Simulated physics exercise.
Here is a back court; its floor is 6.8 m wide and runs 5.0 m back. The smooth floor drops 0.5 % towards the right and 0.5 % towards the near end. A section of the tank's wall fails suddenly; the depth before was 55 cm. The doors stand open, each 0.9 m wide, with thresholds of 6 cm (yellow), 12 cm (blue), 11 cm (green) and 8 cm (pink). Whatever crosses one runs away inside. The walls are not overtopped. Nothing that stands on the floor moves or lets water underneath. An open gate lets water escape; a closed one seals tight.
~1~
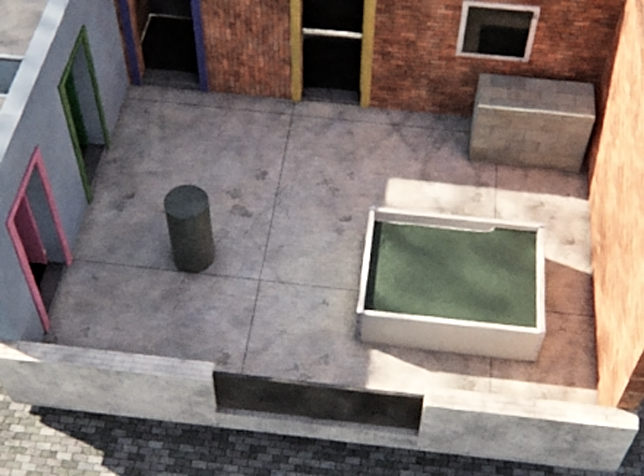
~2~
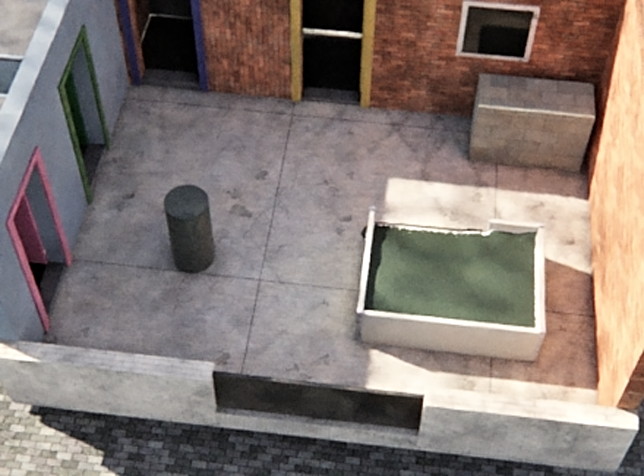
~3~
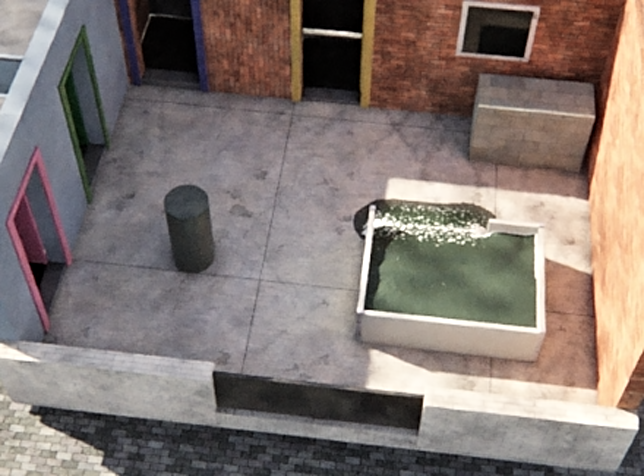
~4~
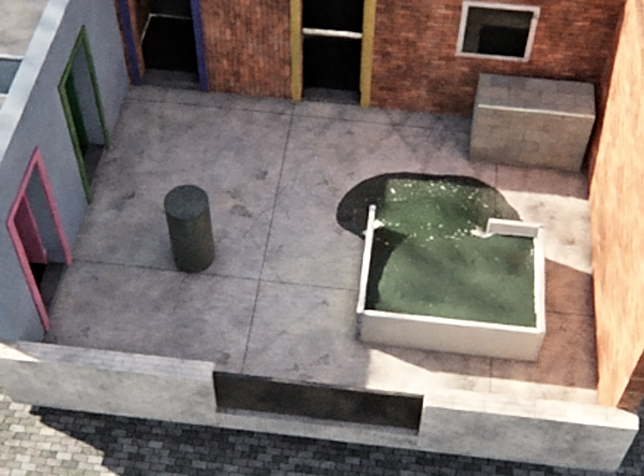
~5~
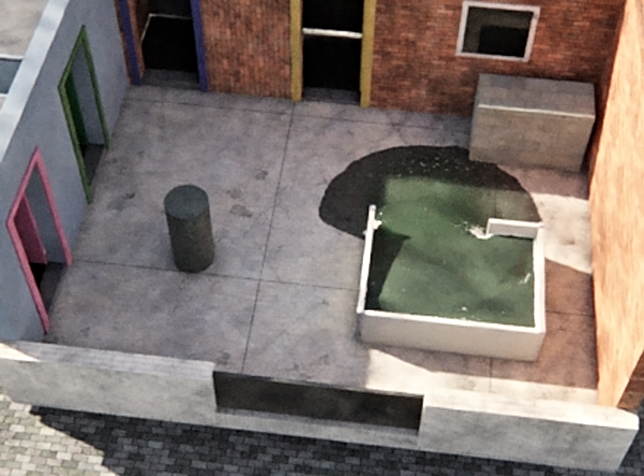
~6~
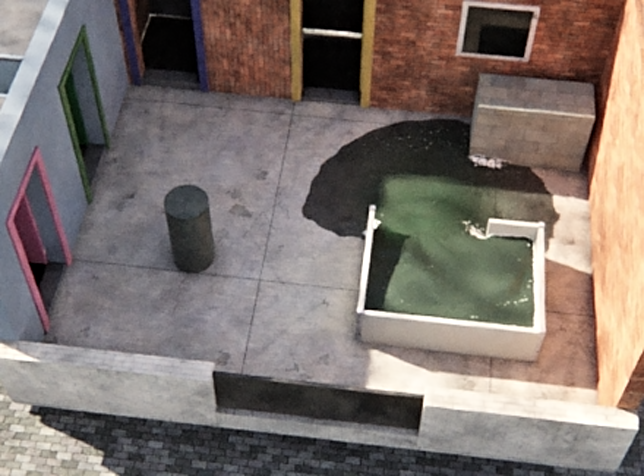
We see a courtyard with open coloured doorways, a dark cylinder and a still tank of green water; part of the tank's far wall gives way, and water pours out, spreading in a dark, widening arc across the floor behind it.
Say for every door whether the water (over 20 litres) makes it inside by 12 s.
Within that time: At the yellow door it passes the limit; at the blue door it does not reach the limit; at the green door it stays under the limit; at the pink door it does not reach the limit.
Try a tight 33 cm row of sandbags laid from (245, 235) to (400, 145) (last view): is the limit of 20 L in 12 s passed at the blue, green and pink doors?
Then: Blue below, green not over, pink below.
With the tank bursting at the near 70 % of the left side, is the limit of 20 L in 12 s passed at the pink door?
Then: Pink above.
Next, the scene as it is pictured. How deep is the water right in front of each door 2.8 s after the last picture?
In cm: Yellow 12, blue 6, green 5, pink 0.
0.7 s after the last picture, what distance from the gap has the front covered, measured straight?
About 3.0 m.
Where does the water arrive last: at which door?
The pink one.
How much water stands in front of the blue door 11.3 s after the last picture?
Some 3.0 cm.
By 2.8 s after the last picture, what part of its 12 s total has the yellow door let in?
About 80 per cent.
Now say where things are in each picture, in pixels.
In the first frame, still water, 55 cm deep, in the tank at (453, 271).
In the second frame, the front is at a hidden place, 0.8 m from the gap on the tank's far side; 0.3 m2 of floor is under water; 55 cm left at the back of the tank.
In the third frame, the front is at (488, 216), 1.0 m from the gap on the tank's far side; 1.1 m2 of floor is under water; 55 cm left at the back of the tank.
In the fourth frame, water pours out on the tank's far side and has run 1.3 m, to (497, 197); typically 8 cm deep outside, 54 cm at the tank's back.
In the fifth frame, the front is at (460, 152), 1.8 m from the gap on the tank's far side; 3.6 m2 of floor is under water; 48 cm left at the back of the tank.
In the sixth frame, water pours out on the tank's far side and has run 2.3 m, to (462, 127); typically 6 cm deep outside, 46 cm at the tank's back.
Then, 0.7 s after the last picture water covers 25 % of the floor and is deepest (34 cm) near (453, 124); yellow door 13 cm at the sill, 1 L in, blue door not reached, green door not reached, pink door not reached.
Then, 1.5 s after the last picture water covers 30 % of the floor and is deepest (30 cm) near (453, 124); yellow door 17 cm at the sill, 34 L in, blue door not reached, green door not reached, pink door not reached.
Then, 2.8 s after the last picture water covers 45 % of the floor and is deepest (24 cm) near (540, 132); yellow door 12 cm at the sill, 79 L in, blue door 6 cm at the sill, 0 L in, green door 5 cm at the sill, 0 L in, pink door not reached.
Then, 6.3 s after the last picture water covers 85 % of the floor and is deepest (14 cm) near (589, 438); yellow door 6 cm at the sill, 96 L in, blue door 8 cm at the sill, 3 L in, green door 7 cm at the sill, 1 L in, pink door 4 cm at the sill, 0 L in.
Then, 11.3 s after the last picture water covers 95 % of the floor and is deepest (11 cm) near (481, 425); yellow door 3 cm at the sill, 97 L in, blue door 3 cm at the sill, 3 L in, green door 4 cm at the sill, 1 L in, pink door 7 cm at the sill, 1 L in.
